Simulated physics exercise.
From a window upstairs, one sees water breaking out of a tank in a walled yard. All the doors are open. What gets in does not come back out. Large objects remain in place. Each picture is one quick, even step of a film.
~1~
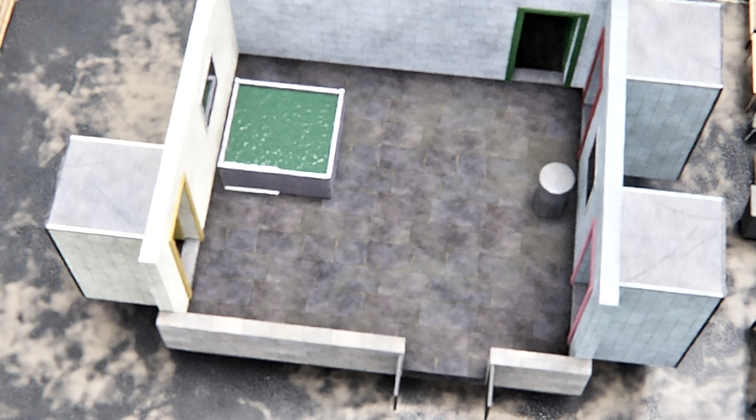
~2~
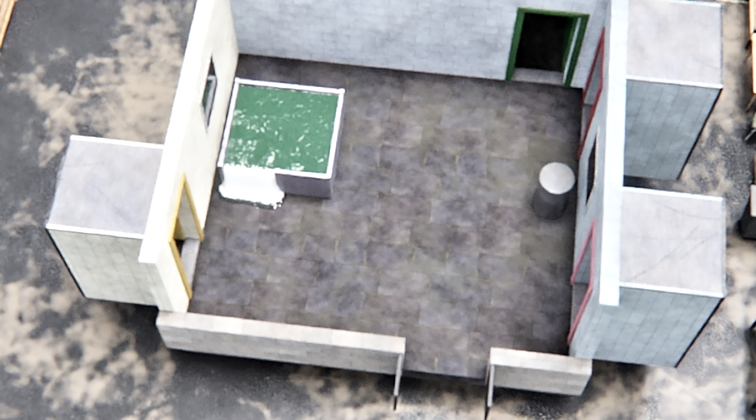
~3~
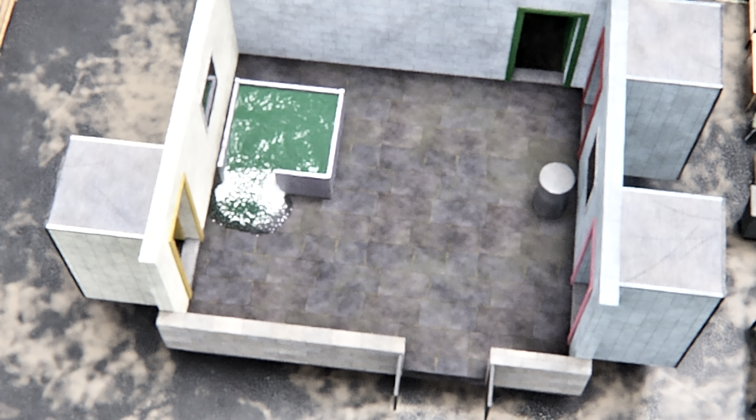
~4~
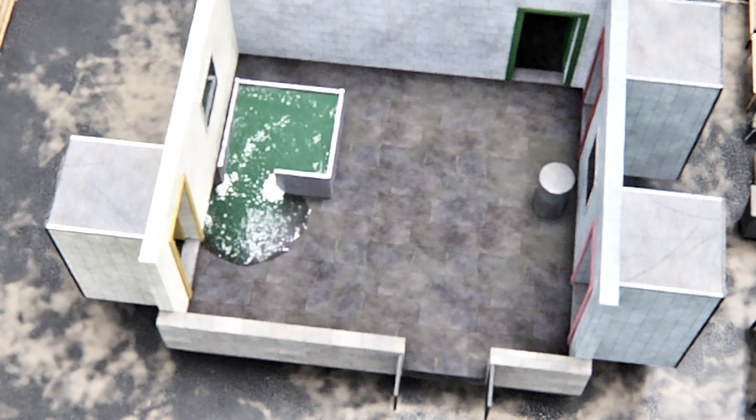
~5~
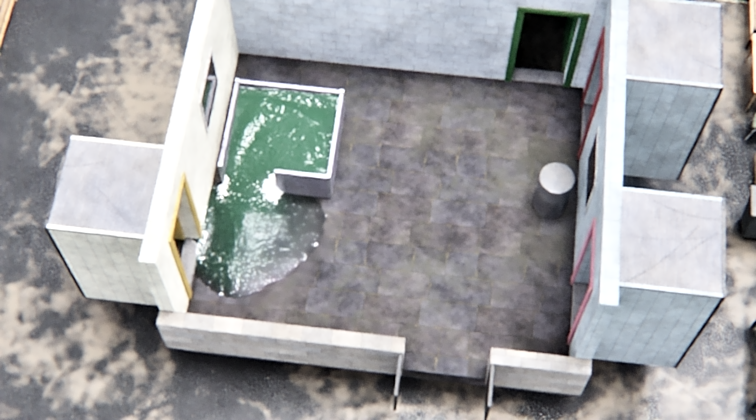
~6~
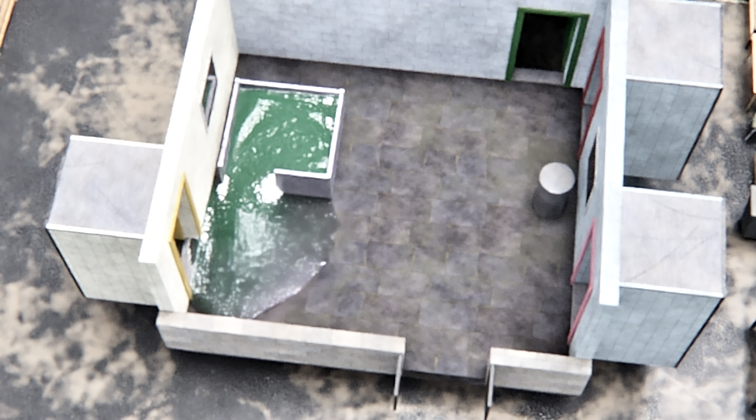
At first, a tank of green water sits whole and still in the upper left of a walled yard. Water then bursts from its near side in a white, foaming splash onto the grey floor. The green sheet spreads toward the viewer, widening along the left wall past the yellow-framed doorway to near the low front wall.
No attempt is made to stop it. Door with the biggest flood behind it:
Yellow.
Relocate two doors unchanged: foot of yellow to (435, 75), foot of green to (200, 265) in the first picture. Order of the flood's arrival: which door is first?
Result: The green one.
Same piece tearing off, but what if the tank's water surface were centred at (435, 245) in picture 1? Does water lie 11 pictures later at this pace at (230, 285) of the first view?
Soaked.
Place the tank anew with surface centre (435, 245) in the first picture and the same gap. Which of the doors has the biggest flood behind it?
I'd say the yellow door takes the most.
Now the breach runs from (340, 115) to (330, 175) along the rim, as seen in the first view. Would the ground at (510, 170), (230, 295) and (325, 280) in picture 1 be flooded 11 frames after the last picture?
One by one: Waterlogged, bare, bare.
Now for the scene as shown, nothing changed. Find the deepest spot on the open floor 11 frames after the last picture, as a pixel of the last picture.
It should be close to (195, 330).
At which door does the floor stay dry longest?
Last is the green-painted one.
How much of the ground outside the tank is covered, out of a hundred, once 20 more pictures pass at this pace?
50 %.
A moment on, water covers 20 % of the floor; red door not reached, yellow door a trickle in, pink door not reached, green door not reached.
Next, water covers 25 % of the floor; red door not reached, yellow door some in, pink door not reached, green door not reached.
Then, water covers 50 % of the floor; red door not reached, yellow door some in, pink door wet at the sill, nothing in, green door not reached.
Later, water covers 70 % of the floor; red door wet at the sill, nothing in, yellow door some in, pink door a trickle in, green door wet at the sill, nothing in.
In the end, water covers 90 % of the floor; red door wet at the sill, nothing in, yellow door some in, pink door a trickle in, green door a trickle in; the yellow door has let in the most.
